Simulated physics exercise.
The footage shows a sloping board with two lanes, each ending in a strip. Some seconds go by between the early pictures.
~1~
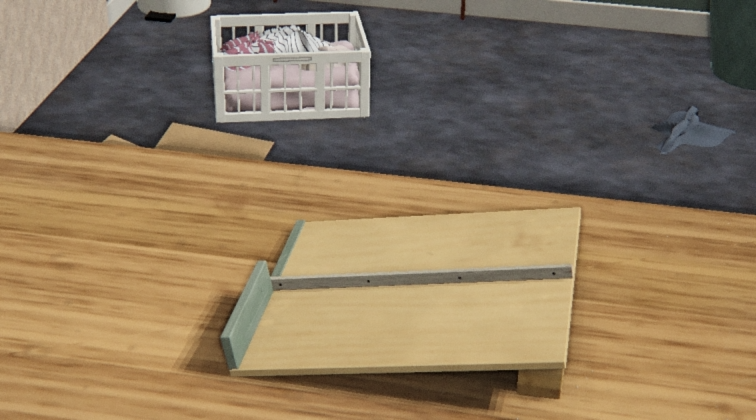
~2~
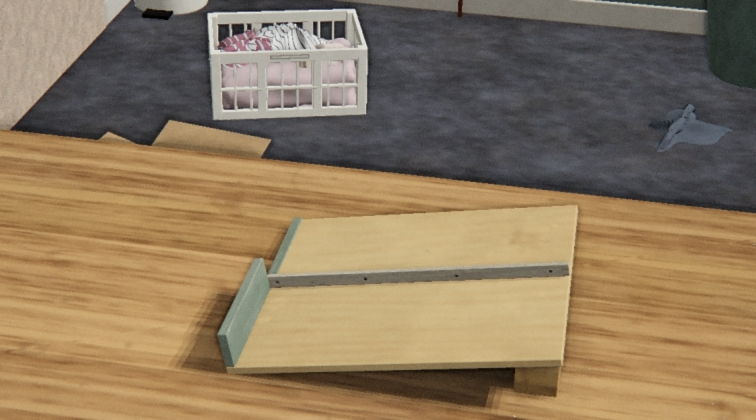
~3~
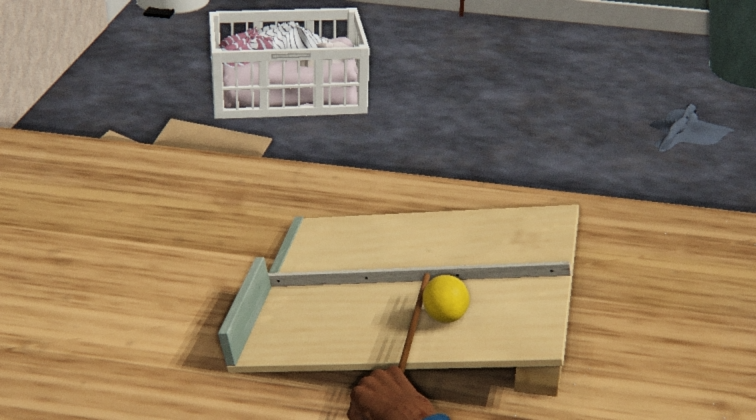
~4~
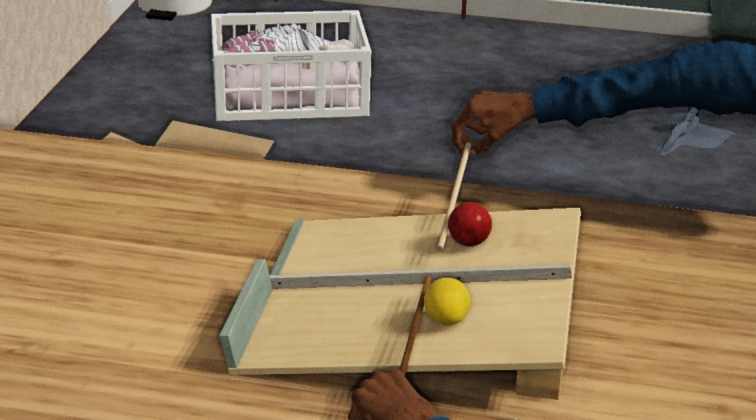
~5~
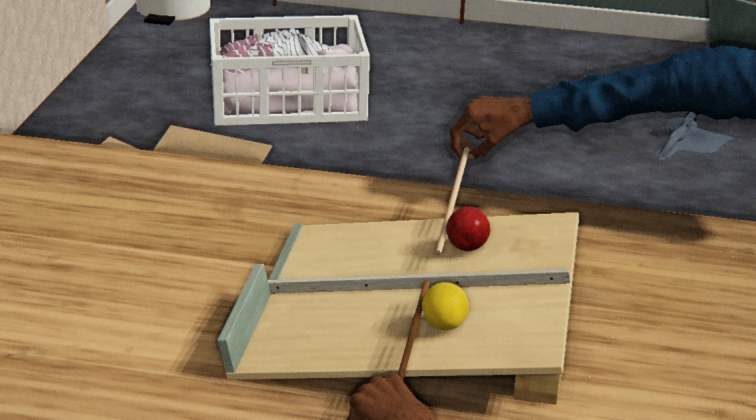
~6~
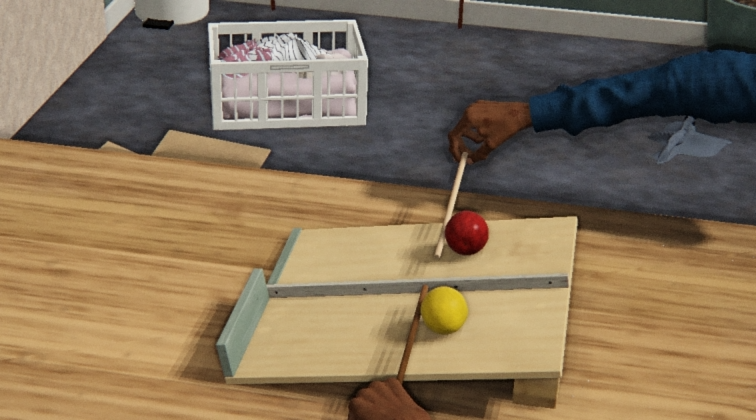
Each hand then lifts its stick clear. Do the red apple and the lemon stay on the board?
In this case the red apple drops off the end; as for the lemon, it is kept back.
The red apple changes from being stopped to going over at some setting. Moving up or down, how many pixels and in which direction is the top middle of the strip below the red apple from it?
It is roughly 8 pixels, and the shift goes up.
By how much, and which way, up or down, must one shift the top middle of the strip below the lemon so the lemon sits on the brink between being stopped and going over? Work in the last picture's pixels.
Down, by around 20 pixels.
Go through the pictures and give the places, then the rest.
The first frame shows board (413, 271).
The second frame shows board (410, 269).
The third frame shows board (411, 268).
The fourth frame shows held back by the sticks; lemon (447, 302); board (412, 270).
The fifth frame shows held back by the sticks; red apple (469, 229); board (411, 275).
The sixth frame shows held back by the sticks; red apple (467, 233); lemon (444, 311); board (409, 279).
Then, 0.50 s past the last view, red apple rolling on the board near (378, 238); lemon rolling on the board near (347, 315).
Then, 0.90 s past the last view, red apple off the board near (194, 241); lemon resting against the strip near (270, 317).
Then, 1.32 s past the last view, red apple off the board near (6, 218); lemon resting against the strip near (270, 317).
Finally, the red apple rolls off the board; the lemon stops on the board, near (270, 317).
